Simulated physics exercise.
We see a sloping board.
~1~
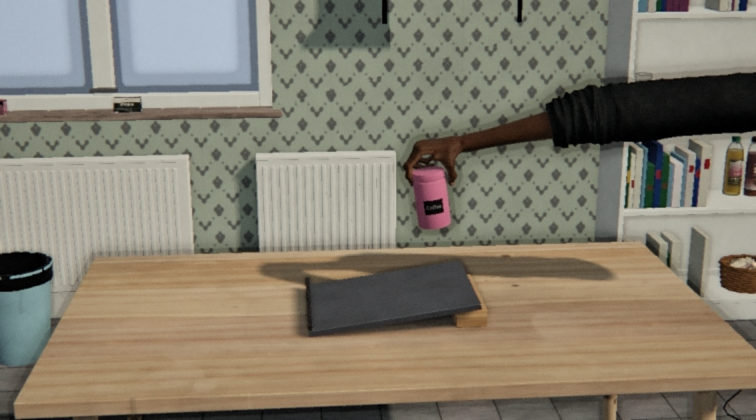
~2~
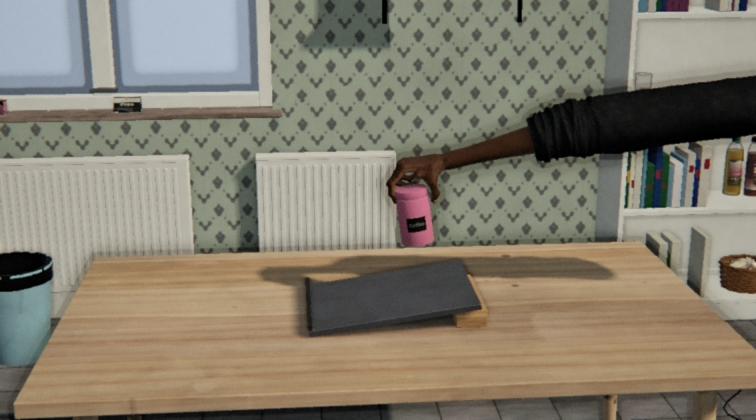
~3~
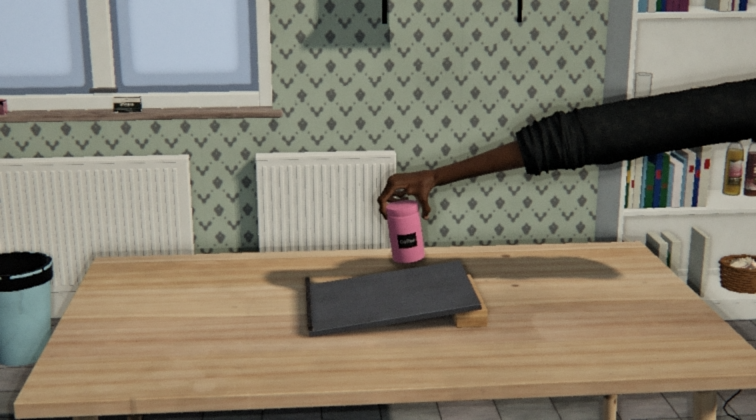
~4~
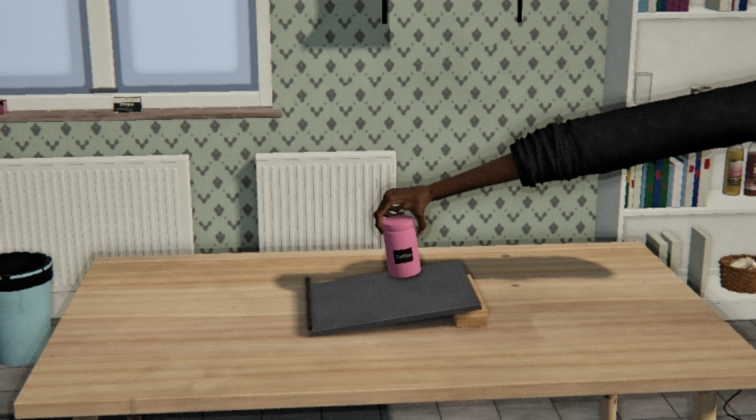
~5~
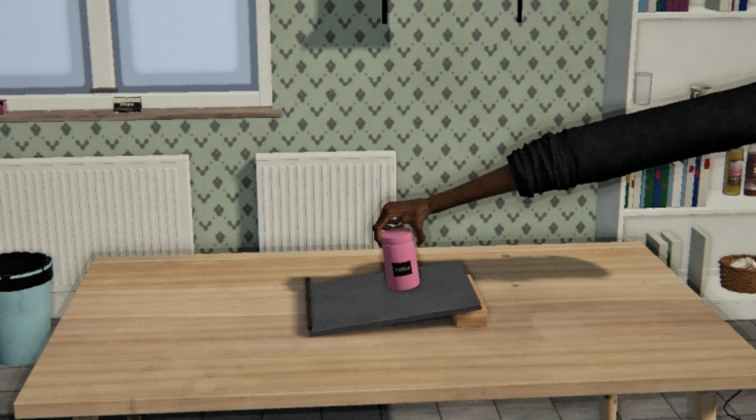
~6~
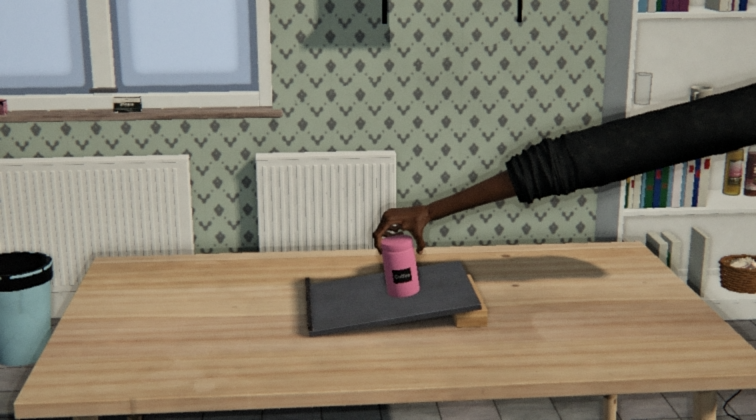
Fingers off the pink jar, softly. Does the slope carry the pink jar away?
The pink jar keeps its place.
Then, 0.30 s after the last picture, nothing has stirred.
Then, 0.70 s after the last picture, pink jar resting near (400, 266).
At rest, it is in place. Seen from the same camera at the end, pink jar near (400, 266). The pink jar remains at rest.
